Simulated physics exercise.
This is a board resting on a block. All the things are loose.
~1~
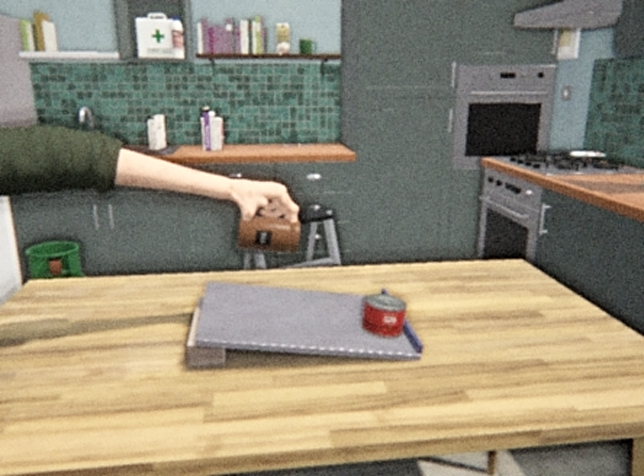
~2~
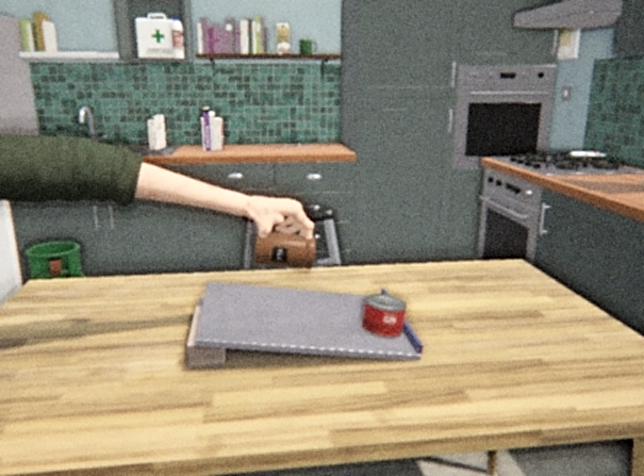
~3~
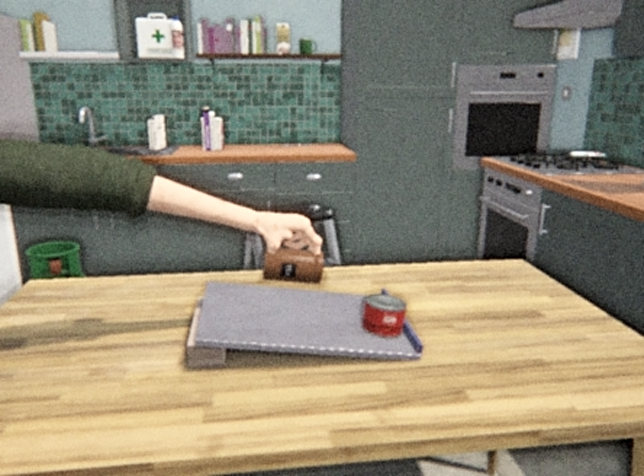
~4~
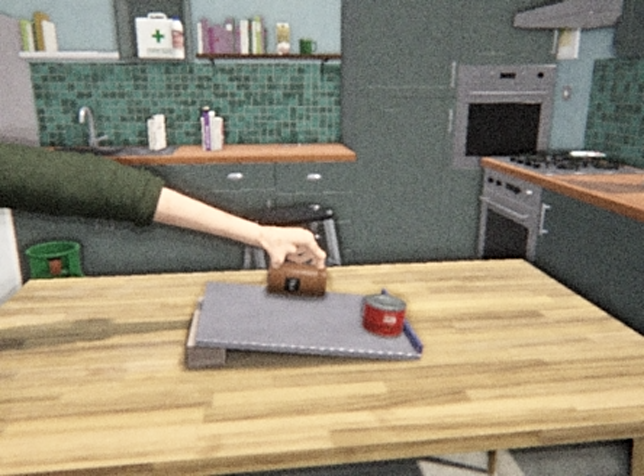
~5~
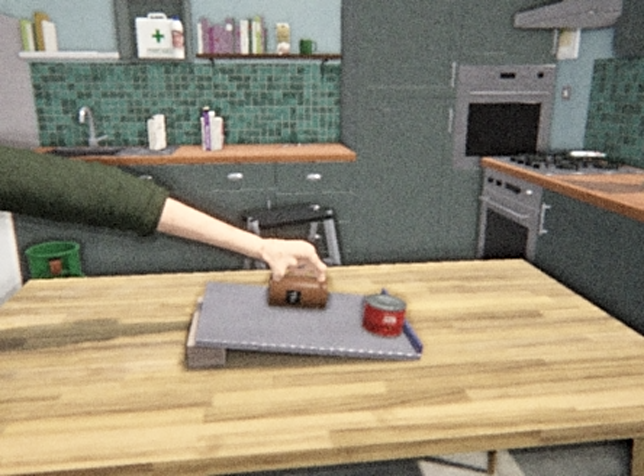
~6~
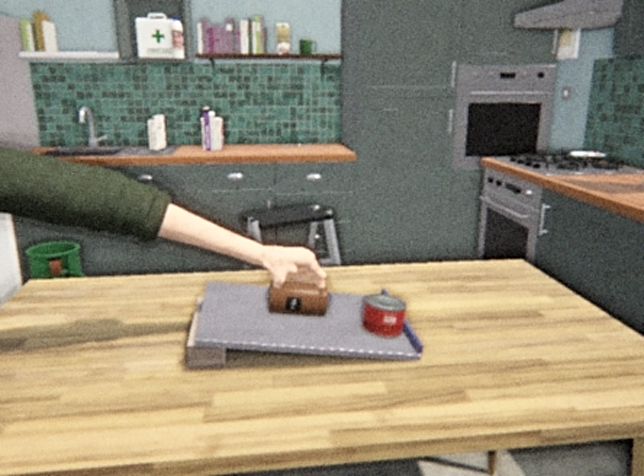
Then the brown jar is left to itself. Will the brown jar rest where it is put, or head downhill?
In the end the brown jar keeps its place.
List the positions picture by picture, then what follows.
The first frame shows still above its spot; brown jar (268, 234); red tub (384, 316).
The second frame shows still above its spot; brown jar (284, 250); red tub (384, 316).
The third frame shows still above its spot; brown jar (293, 266); red tub (384, 316).
The fourth frame shows still above its spot; brown jar (296, 279); red tub (384, 316).
The fifth frame shows still above its spot; brown jar (297, 292); red tub (384, 316).
The sixth frame shows in place under the hand; brown jar (297, 298); red tub (384, 316).
Then, 0.20 s on from there, no change.
Then, 0.50 s on from there, brown jar resting near (298, 298).
In the end, both unmoved. At the end, from the last picture's camera, brown jar near (298, 299). The brown jar remains at rest.
